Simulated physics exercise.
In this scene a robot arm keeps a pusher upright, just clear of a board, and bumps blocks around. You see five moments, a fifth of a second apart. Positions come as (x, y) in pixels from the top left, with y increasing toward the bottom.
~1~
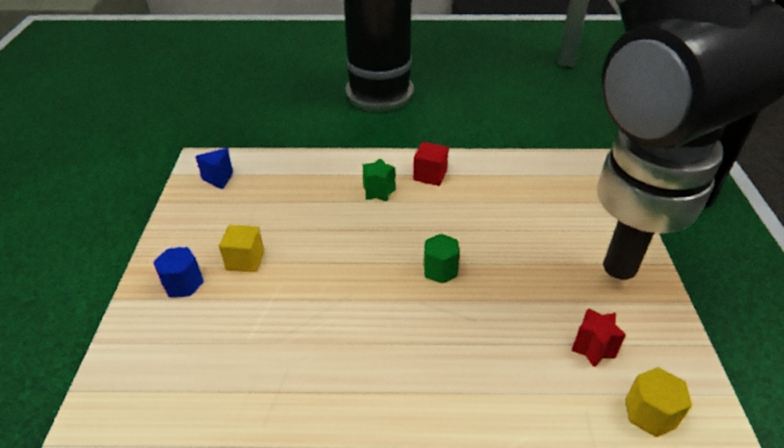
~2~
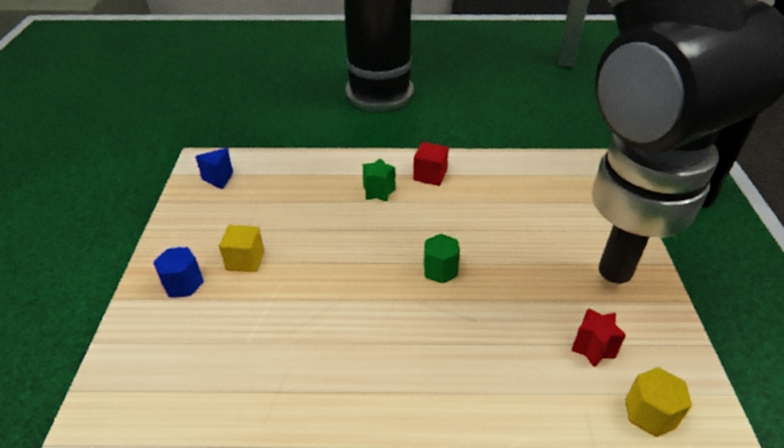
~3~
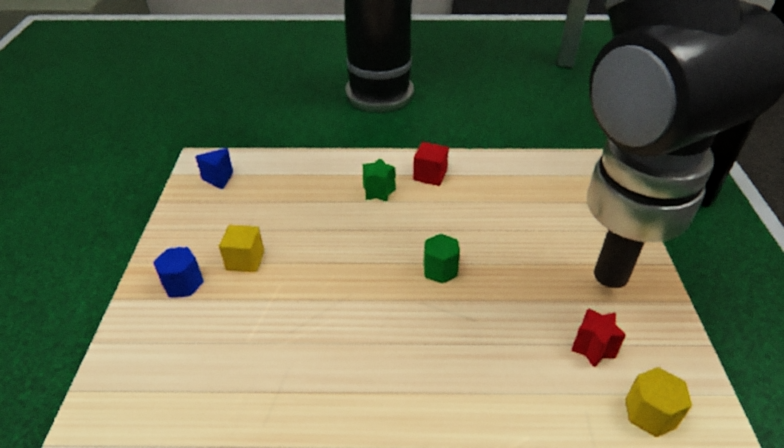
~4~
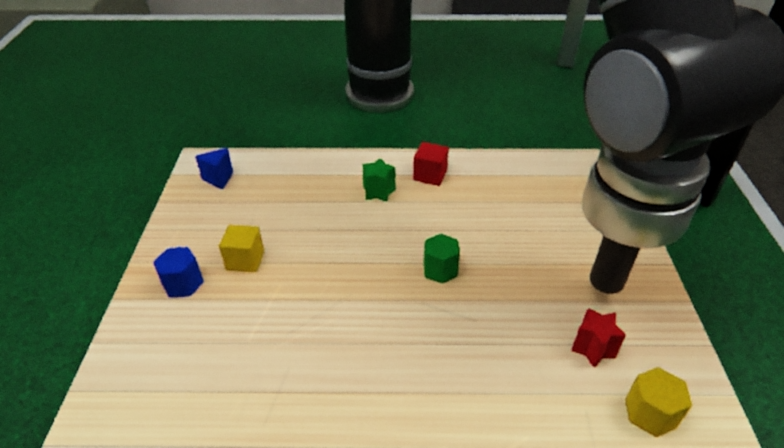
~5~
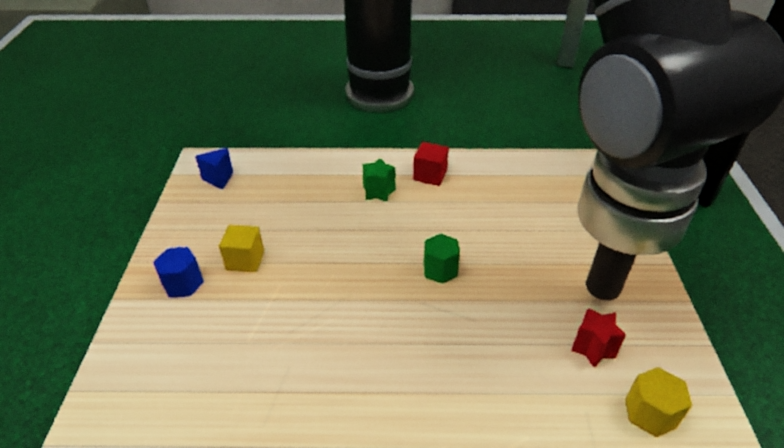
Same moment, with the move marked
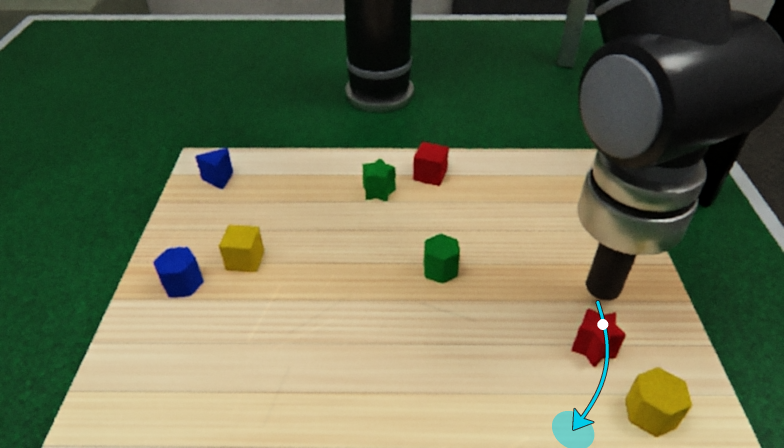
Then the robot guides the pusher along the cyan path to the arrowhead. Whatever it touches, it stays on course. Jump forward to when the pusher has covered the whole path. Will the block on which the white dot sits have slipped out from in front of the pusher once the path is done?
I believe not.
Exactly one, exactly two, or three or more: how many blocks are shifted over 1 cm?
Going by the path, one block will move.
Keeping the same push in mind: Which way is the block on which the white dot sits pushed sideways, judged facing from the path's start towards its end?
Shifts right.
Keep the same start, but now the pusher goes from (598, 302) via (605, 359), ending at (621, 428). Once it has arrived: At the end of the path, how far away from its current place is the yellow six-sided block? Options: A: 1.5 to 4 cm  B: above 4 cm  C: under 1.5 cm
My answer is option A.
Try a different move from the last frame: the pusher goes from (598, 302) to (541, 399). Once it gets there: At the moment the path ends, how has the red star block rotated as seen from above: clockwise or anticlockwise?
The turn is anti-clockwise.
The line goes from (598, 302) by way of (607, 344) and (600, 388) to (573, 430); the dot is on the red star block.
On the path given first. One third of the way, pusher at (613, 331); red star block at (602, 343), turned 25° clockwise.
Two thirds of the way, pusher at (605, 377); red star block at (589, 389), turned 35° clockwise.
At the end, pusher at (578, 418); red star block at (559, 433), turned 35° clockwise; yellow six-sided block unmoved.
